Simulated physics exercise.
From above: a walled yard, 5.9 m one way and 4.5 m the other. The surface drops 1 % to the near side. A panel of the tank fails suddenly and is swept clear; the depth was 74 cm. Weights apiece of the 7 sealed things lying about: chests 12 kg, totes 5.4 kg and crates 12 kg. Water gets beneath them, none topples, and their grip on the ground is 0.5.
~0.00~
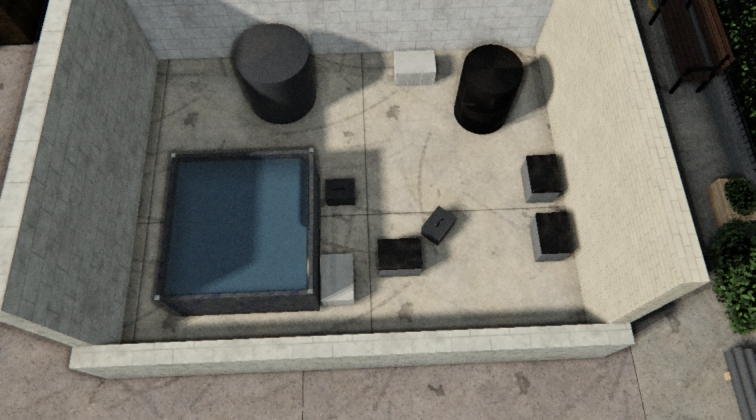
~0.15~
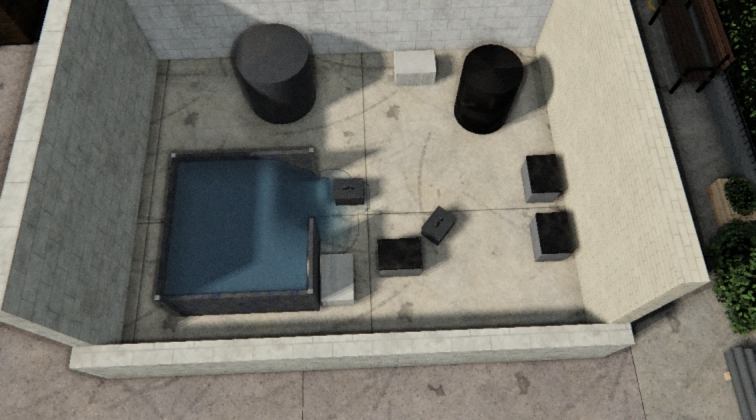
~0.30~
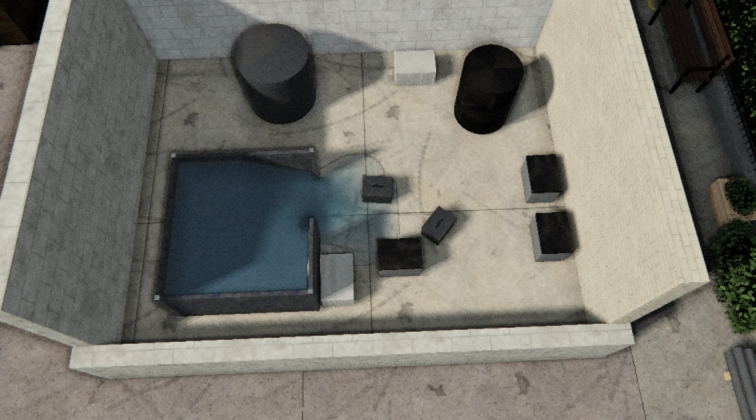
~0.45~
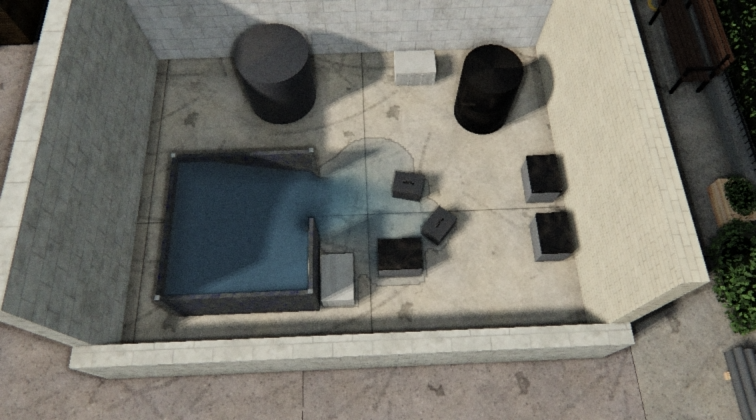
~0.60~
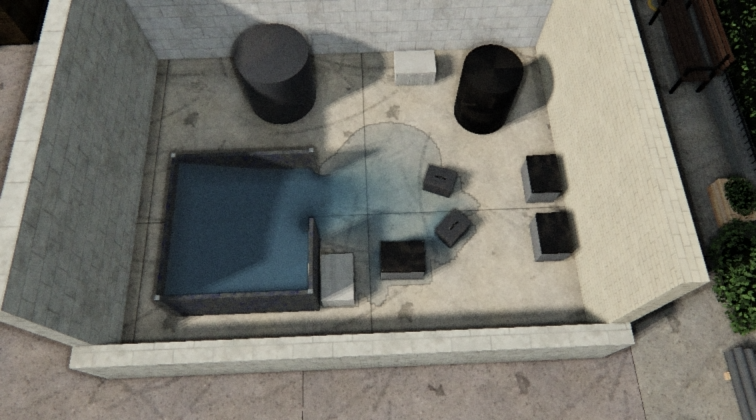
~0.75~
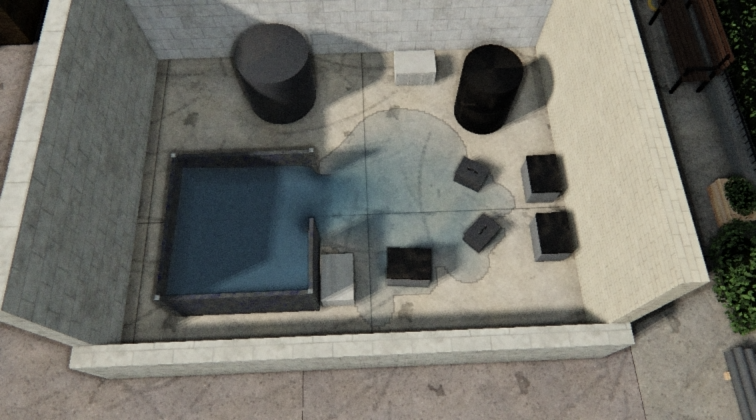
Water bursts through the right side of a square tank in a walled yard and pushes the nearest small dark box to the right. The pool fans out across the paving around other boxes, and a second small dark box slides right as well, while the two upright cylinders stay put.
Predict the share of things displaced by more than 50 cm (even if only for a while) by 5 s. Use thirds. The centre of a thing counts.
That comes to two thirds or above.
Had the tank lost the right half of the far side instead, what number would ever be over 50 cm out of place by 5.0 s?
Then 3.
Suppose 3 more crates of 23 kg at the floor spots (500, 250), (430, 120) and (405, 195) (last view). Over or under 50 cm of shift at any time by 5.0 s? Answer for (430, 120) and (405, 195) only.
In turn: More, more.
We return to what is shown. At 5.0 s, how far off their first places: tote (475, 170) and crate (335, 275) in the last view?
In turn: 200 cm, 10 cm.
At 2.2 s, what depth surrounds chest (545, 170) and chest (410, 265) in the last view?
About 26 and 4 cm.
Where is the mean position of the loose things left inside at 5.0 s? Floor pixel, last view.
Around (392, 229).
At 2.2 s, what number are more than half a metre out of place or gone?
3 of them.
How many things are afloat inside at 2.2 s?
I count 3.
After 1.1 s 3 of 7 are over 50 cm from their spots; 0 afloat.
After 2.2 s 3 of 7 are over 50 cm from their spots; 3 afloat.
After 3.5 s 6 of 7 are over 50 cm from their spots; 4 afloat.
After 5.0 s 5 of 7 are over 50 cm from their spots, and 6 have been at some point; 6 afloat.
